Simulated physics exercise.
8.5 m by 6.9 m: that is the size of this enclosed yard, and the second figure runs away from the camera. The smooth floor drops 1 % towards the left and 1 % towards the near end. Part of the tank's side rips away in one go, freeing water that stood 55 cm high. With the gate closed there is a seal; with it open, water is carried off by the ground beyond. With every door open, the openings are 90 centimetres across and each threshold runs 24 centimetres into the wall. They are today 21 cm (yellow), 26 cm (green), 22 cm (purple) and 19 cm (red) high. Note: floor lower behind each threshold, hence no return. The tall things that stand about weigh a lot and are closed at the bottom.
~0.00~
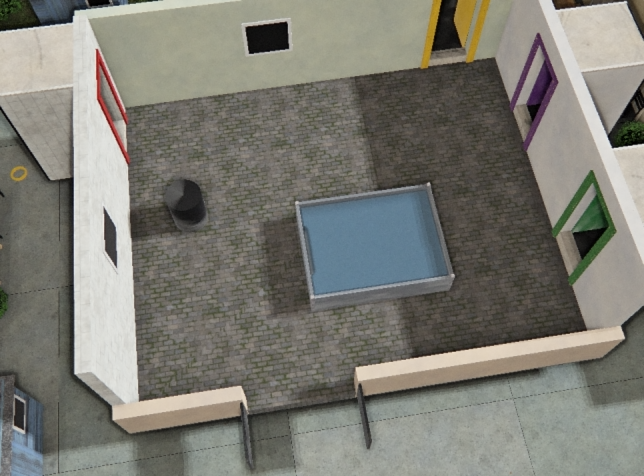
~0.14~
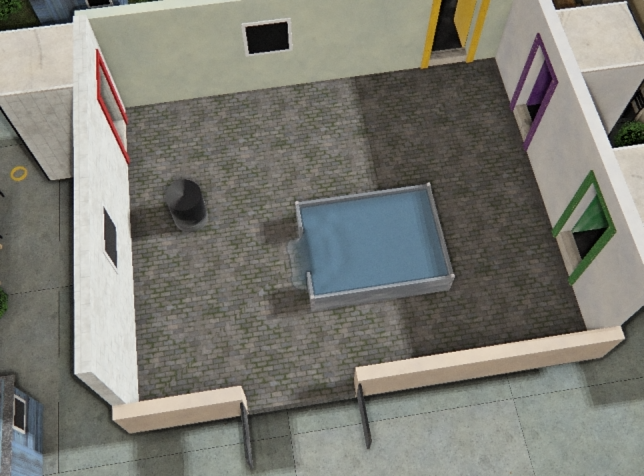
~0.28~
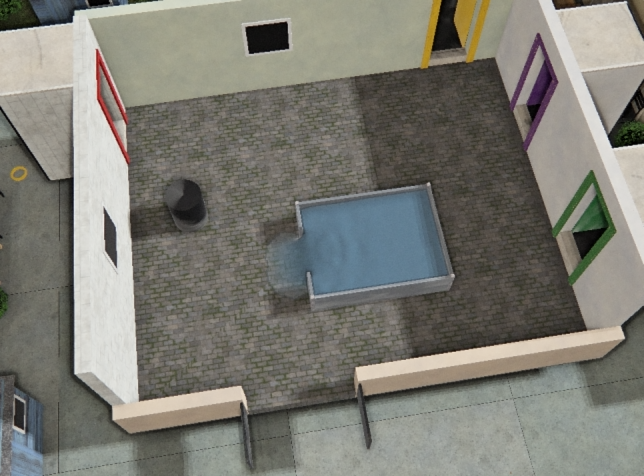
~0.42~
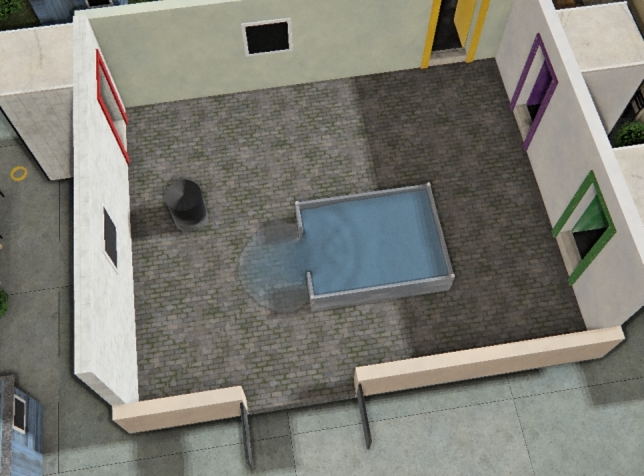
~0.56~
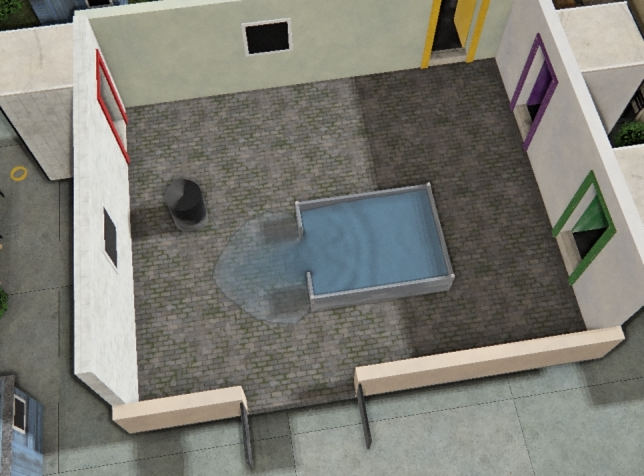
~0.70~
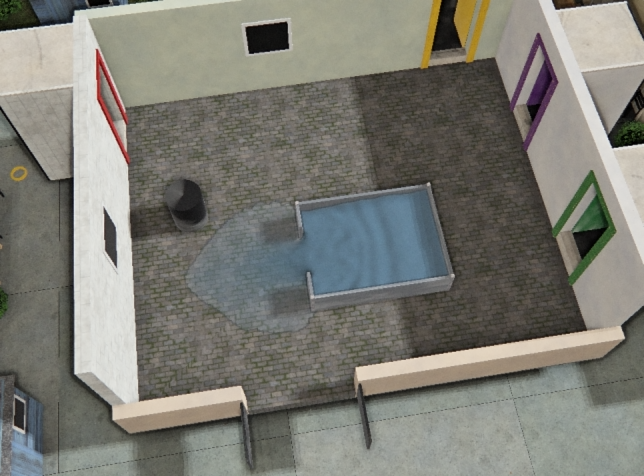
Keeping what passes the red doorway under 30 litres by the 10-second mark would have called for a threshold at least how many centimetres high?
It would have called for about 7.5 cm.
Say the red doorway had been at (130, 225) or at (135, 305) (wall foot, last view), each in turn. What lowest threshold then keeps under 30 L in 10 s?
About 12.0 cm, then about 18 cm.
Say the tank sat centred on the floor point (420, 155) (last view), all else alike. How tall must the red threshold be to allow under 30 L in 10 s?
That setup calls for roughly 14.0 cm.
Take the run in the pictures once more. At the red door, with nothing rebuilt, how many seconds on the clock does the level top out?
I'd say near 7.0 seconds.
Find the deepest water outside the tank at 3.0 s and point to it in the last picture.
Check close to (140, 405).
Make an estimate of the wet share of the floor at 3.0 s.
Some 30 in a hundred.
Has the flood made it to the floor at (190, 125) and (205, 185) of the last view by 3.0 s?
First soaked, then soaked.
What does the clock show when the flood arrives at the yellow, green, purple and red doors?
Arrival: Yellow not in the 10 s, green 10.0 s, purple not in the 10 s, red 2.6 s.
After 1.4 s water covers 15 % of the floor, deepest (32 cm) near (297, 262); it has not reached the red door.
After 3.0 s water covers 30 % of the floor, deepest (30 cm) near (140, 405); 2 cm at the red door, 0 litres in over its 19 cm threshold.
After 10.0 s water covers 70 % of the floor, deepest (12 cm) near (140, 415); 9 cm at the red door, 0 litres in over its 19 cm threshold.
At the red door as built, the water arrived by 2.7 s and peaked near 12 cm at 7.2 s.
Run again over the same 10 s with other heights there, 41 litres in over 6.5 cm, 17 litres over 8.5 cm. The limit of 30 litres is kept from about 7.5 cm up.
